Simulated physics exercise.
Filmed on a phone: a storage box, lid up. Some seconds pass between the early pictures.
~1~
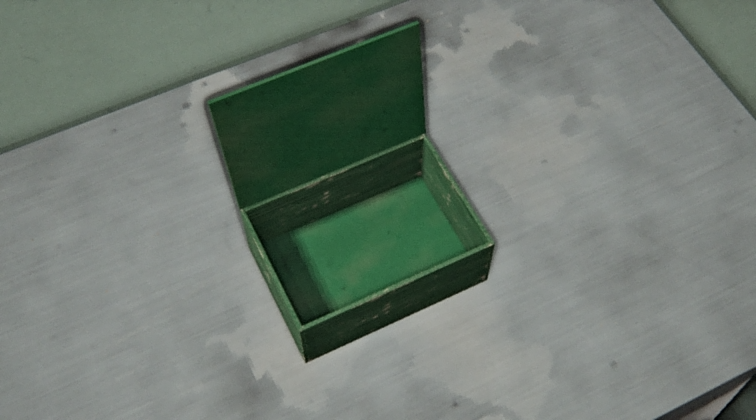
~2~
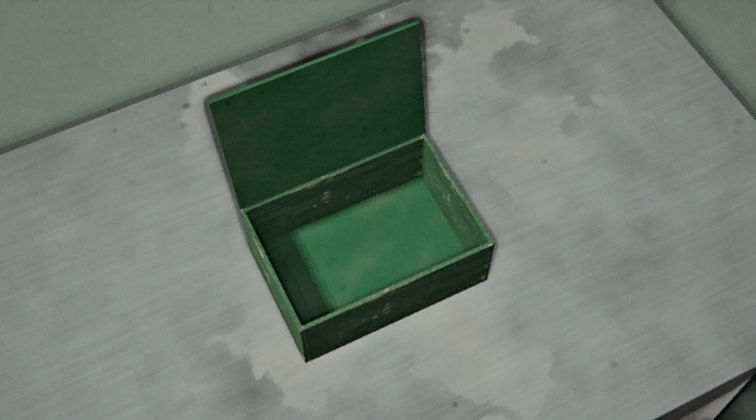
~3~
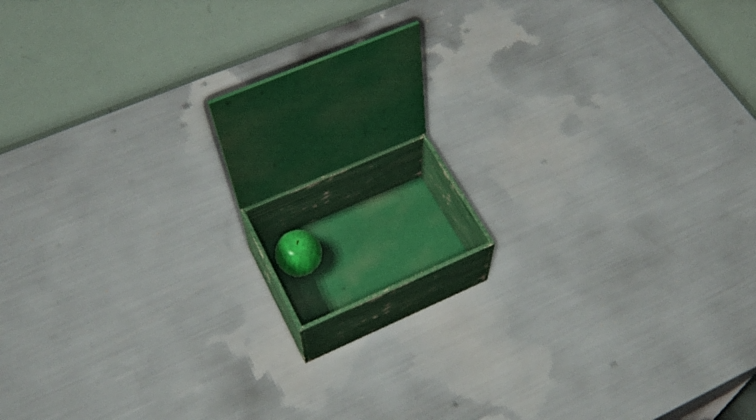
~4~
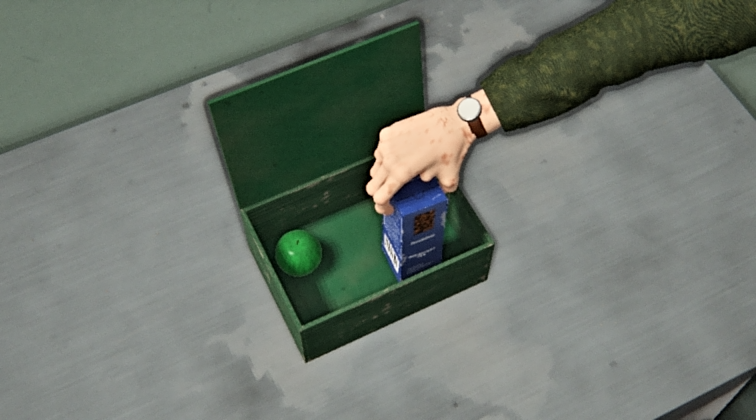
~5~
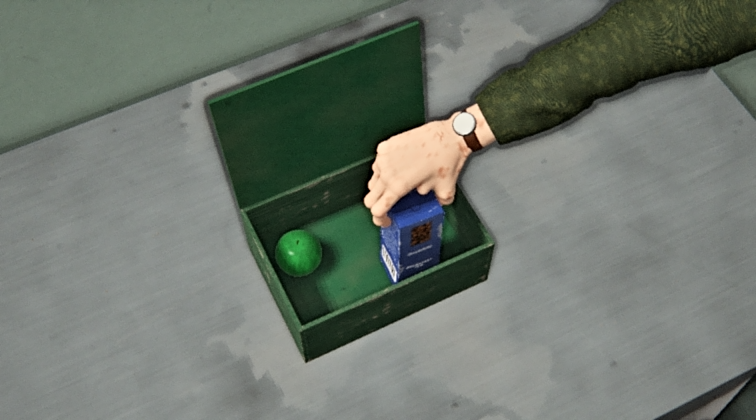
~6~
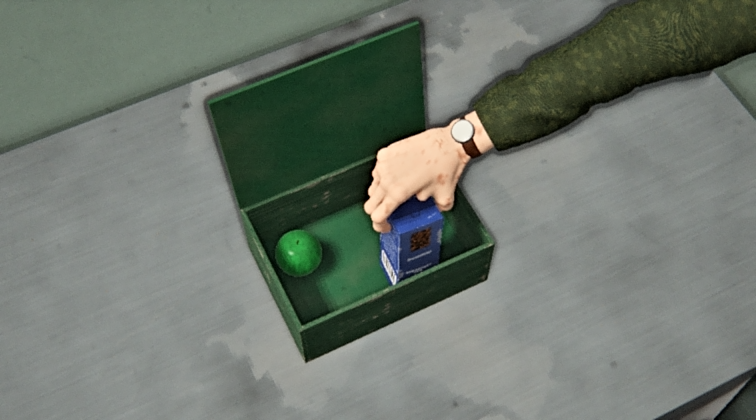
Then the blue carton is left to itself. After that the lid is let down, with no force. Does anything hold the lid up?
In the end the lid is held up.
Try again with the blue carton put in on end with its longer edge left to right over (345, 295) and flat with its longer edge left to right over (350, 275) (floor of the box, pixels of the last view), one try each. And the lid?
In the first case it stays ajar; in the second case it sits on the rim.
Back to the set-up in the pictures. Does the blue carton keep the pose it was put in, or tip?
The blue carton keeps its pose.
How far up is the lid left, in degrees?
Some 40° above the rim.
Then, 1.40 s past the last view, lid 73° above the rim.
Then, 1.80 s past the last view, lid 39° above the rim.
Finally, lid 38° above the rim; both still in place. Final places as the last picture's camera would see them, blue carton near (410, 244).
